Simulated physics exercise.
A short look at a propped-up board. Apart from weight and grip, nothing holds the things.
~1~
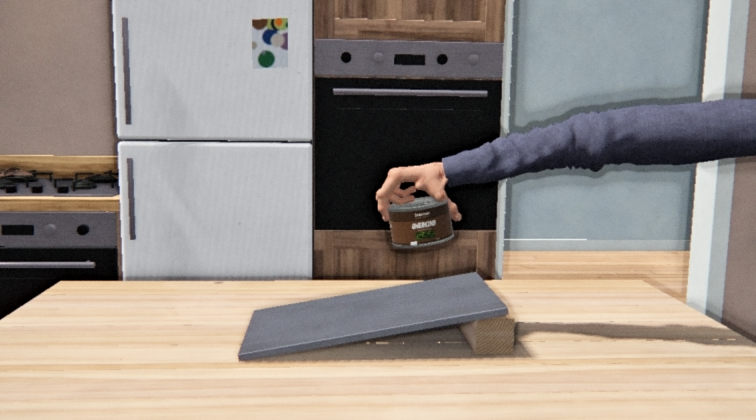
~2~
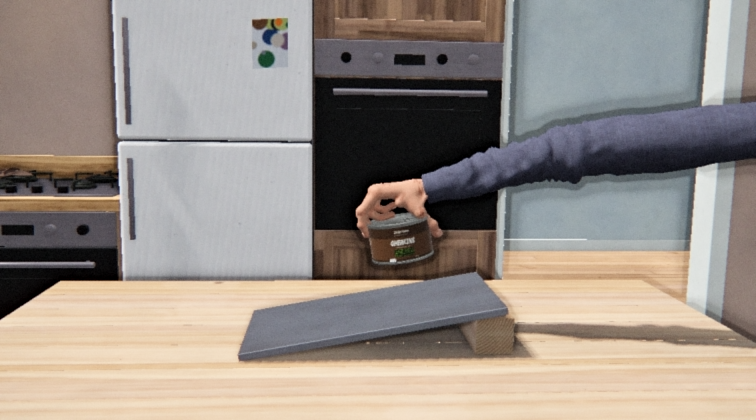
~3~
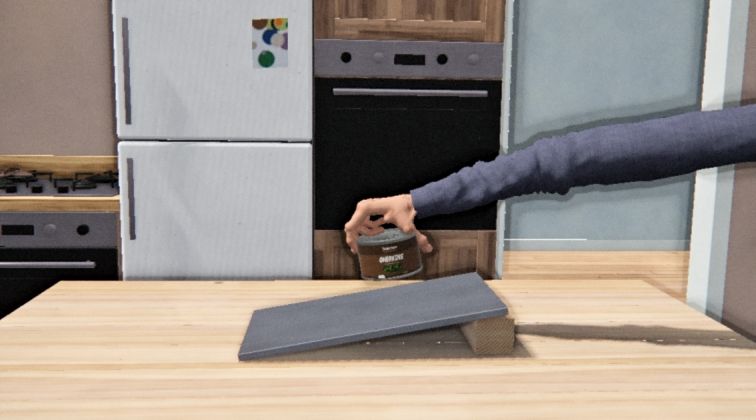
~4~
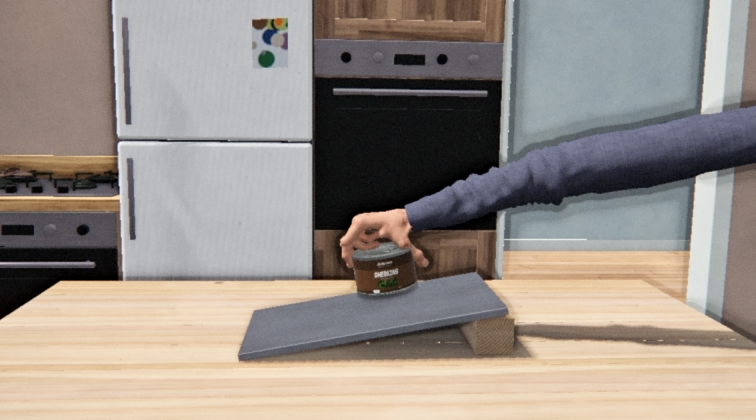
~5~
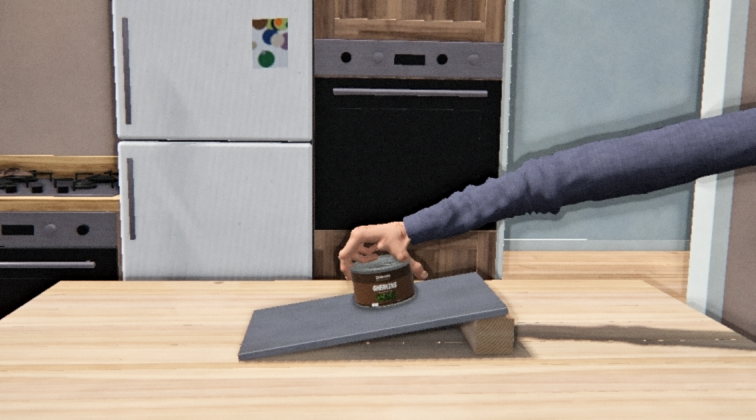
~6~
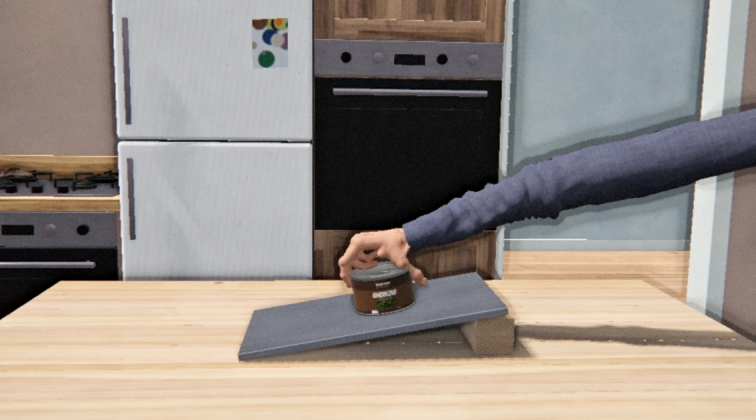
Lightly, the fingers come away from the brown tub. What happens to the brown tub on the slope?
It stays put.
Then, 0.20 s past the last view, nothing moves.
Then, 0.50 s past the last view, brown tub resting near (383, 288).
Finally, it is still in place. Final places as the last picture's camera would see them, brown tub near (383, 288). The brown tub keeps its place.
